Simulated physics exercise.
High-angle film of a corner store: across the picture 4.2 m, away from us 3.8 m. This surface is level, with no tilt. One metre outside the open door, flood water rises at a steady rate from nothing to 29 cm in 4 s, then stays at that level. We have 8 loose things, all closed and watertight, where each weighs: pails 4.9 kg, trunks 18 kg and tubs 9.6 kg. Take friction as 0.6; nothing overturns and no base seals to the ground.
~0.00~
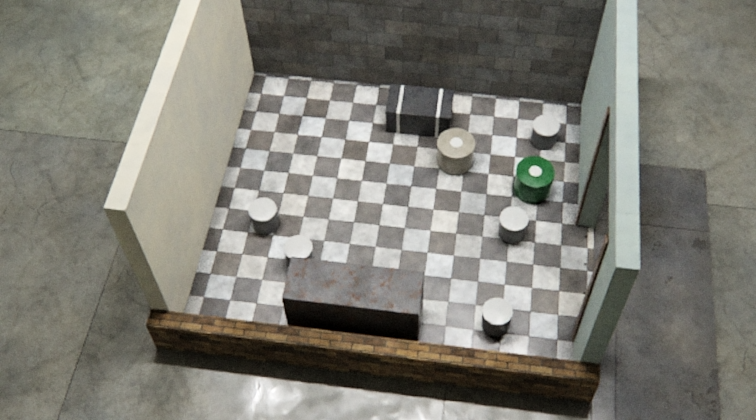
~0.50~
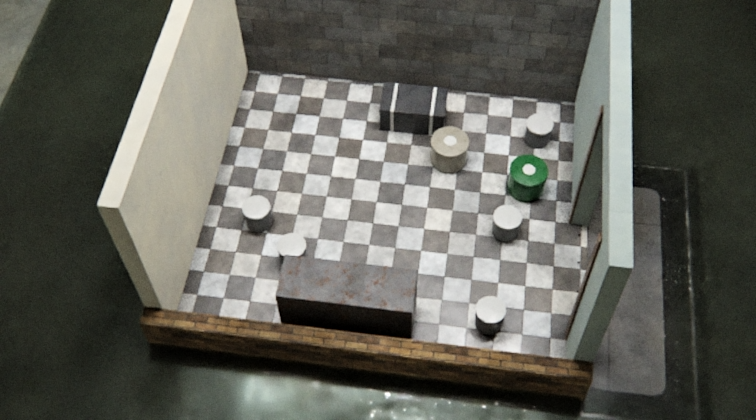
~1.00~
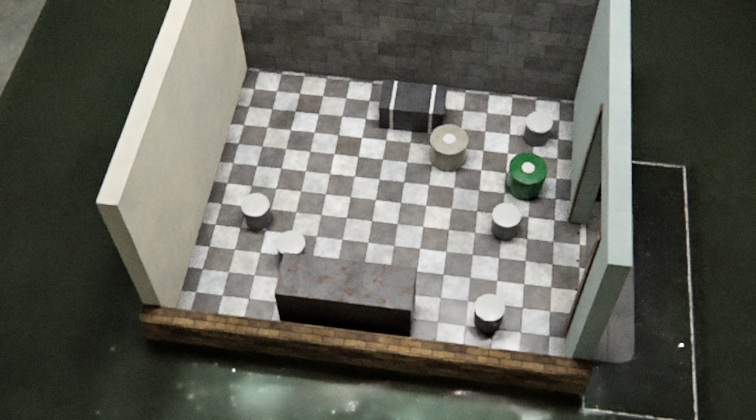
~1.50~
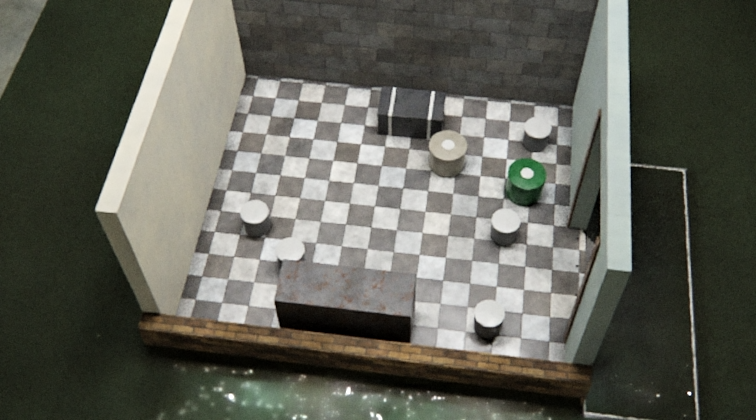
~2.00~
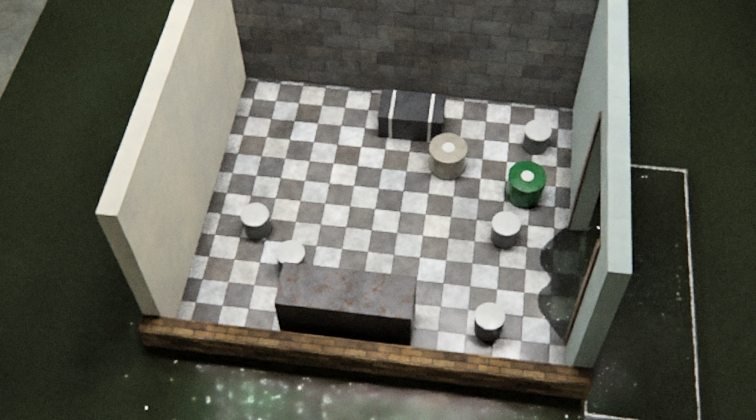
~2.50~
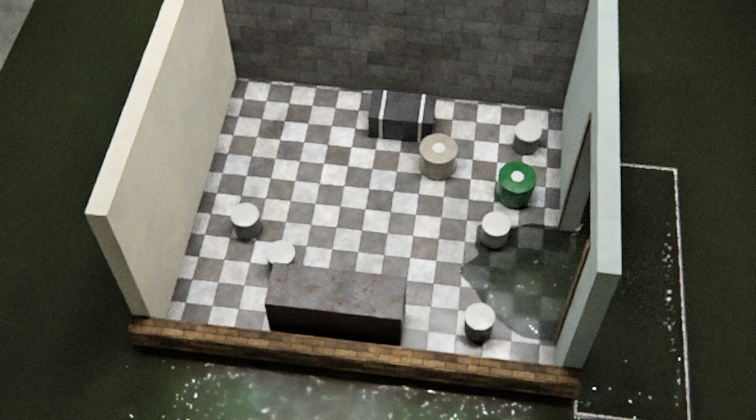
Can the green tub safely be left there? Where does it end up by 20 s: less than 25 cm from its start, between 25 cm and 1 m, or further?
Watching it, I'd expect a big movement overall.
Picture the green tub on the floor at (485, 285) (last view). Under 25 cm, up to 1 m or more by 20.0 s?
It travels far.
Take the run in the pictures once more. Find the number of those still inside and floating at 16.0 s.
It comes to 8 of them.
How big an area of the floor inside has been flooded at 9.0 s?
Somewhere about 15 m2, give or take.
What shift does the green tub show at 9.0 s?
Roughly 0 cm.
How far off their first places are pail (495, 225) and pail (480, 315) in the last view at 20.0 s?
Respectively 80 and 60 cm.
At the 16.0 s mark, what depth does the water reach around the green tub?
Around 25 cm.
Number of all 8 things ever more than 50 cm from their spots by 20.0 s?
The total is 8.
After 4.0 s the green tub is near (518, 177), 0.0 m from its start, aground; 0 afloat.
After 9.0 s the green tub is near (518, 177), 0.0 m from its start, aground; 6 afloat.
After 16.0 s the green tub is near (530, 166), 0.1 m from its start, afloat; 8 afloat.
After 20.0 s the green tub is near (260, 178), 3.0 m from its start, afloat; 8 afloat.
